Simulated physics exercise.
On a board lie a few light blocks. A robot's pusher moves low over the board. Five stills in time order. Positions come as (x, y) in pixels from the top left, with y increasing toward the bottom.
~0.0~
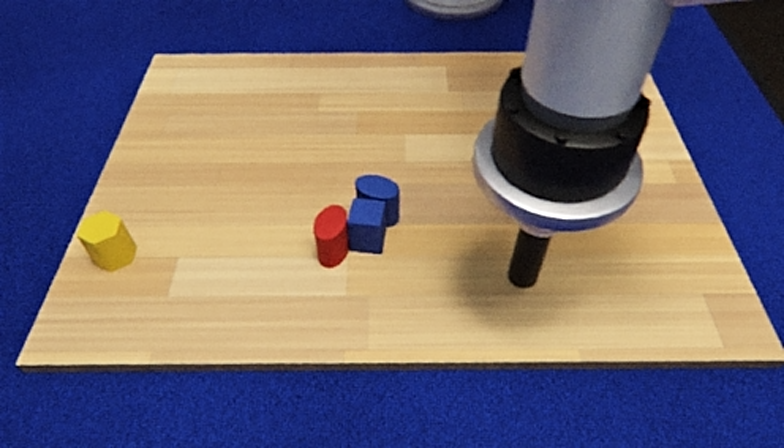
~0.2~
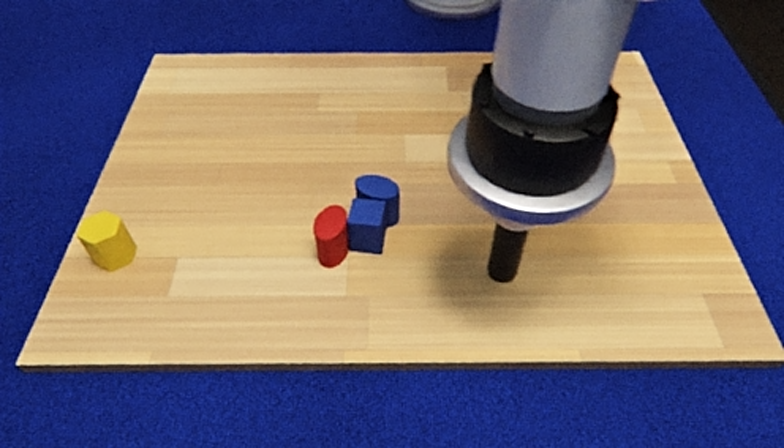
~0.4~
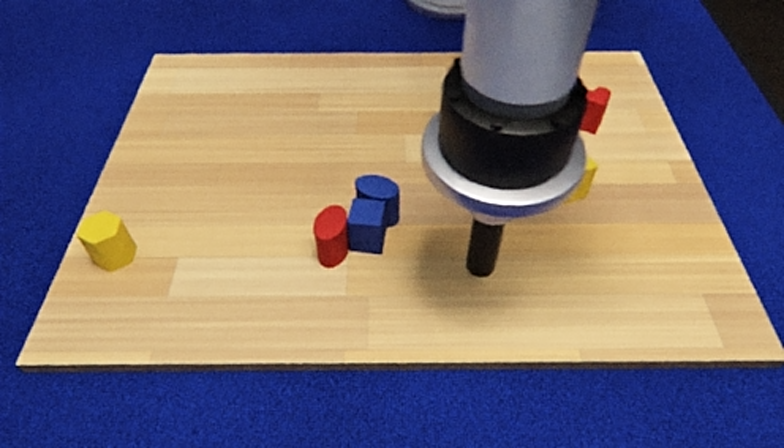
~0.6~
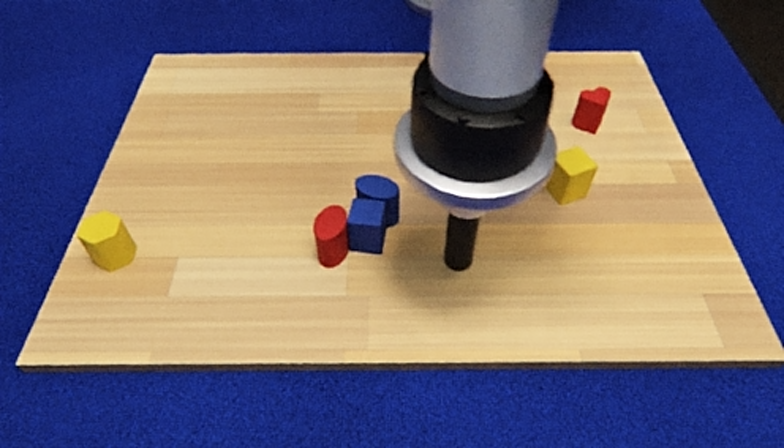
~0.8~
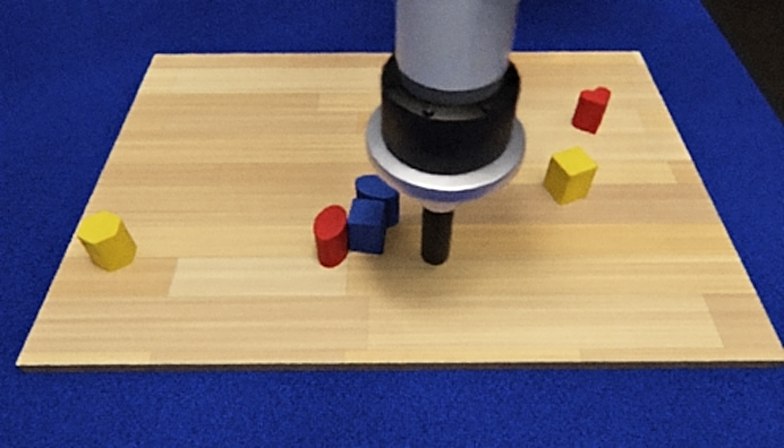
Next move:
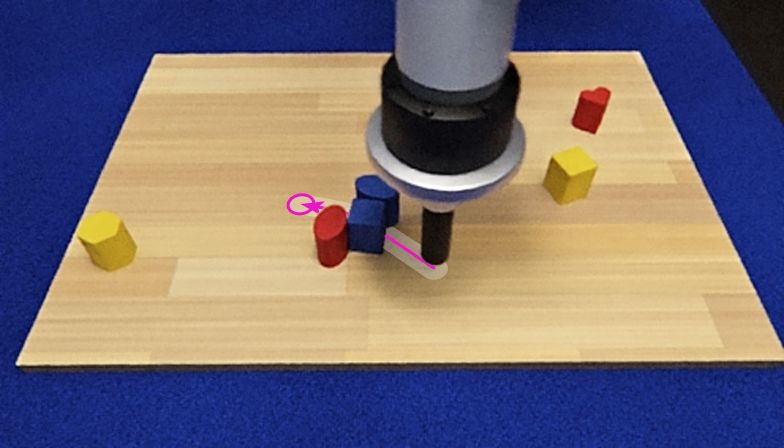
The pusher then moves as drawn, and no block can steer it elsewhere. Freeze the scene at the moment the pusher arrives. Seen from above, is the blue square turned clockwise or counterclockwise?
The blue square rotates counterclockwise.
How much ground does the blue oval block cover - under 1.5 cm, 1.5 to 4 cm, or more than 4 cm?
The 1.5 to 4 cm band.
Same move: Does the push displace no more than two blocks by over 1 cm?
The answer is no.
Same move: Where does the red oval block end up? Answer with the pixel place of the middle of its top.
Near (302, 227).
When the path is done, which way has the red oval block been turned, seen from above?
Anticlockwise, looking down.
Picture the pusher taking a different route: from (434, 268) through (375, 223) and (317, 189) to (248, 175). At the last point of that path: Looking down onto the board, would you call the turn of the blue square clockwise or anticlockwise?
It turns counter-clockwise.
Drawn move, from (434, 268) through (371, 226) to (301, 204).
What follows on the original path. One third of the way, pusher (391, 225); red oval block (325, 222); blue square (359, 209).
Two thirds of the way, pusher (348, 200); red oval block (305, 225), turned 45° anticlockwise; blue square (317, 198), turned 65° anticlockwise; blue oval block (360, 163), turned 40° clockwise.
At the end, pusher (298, 190); red oval block (302, 227), turned 60° anticlockwise; blue square (303, 199), turned 85° anticlockwise; blue oval block (360, 163), turned 40° clockwise.
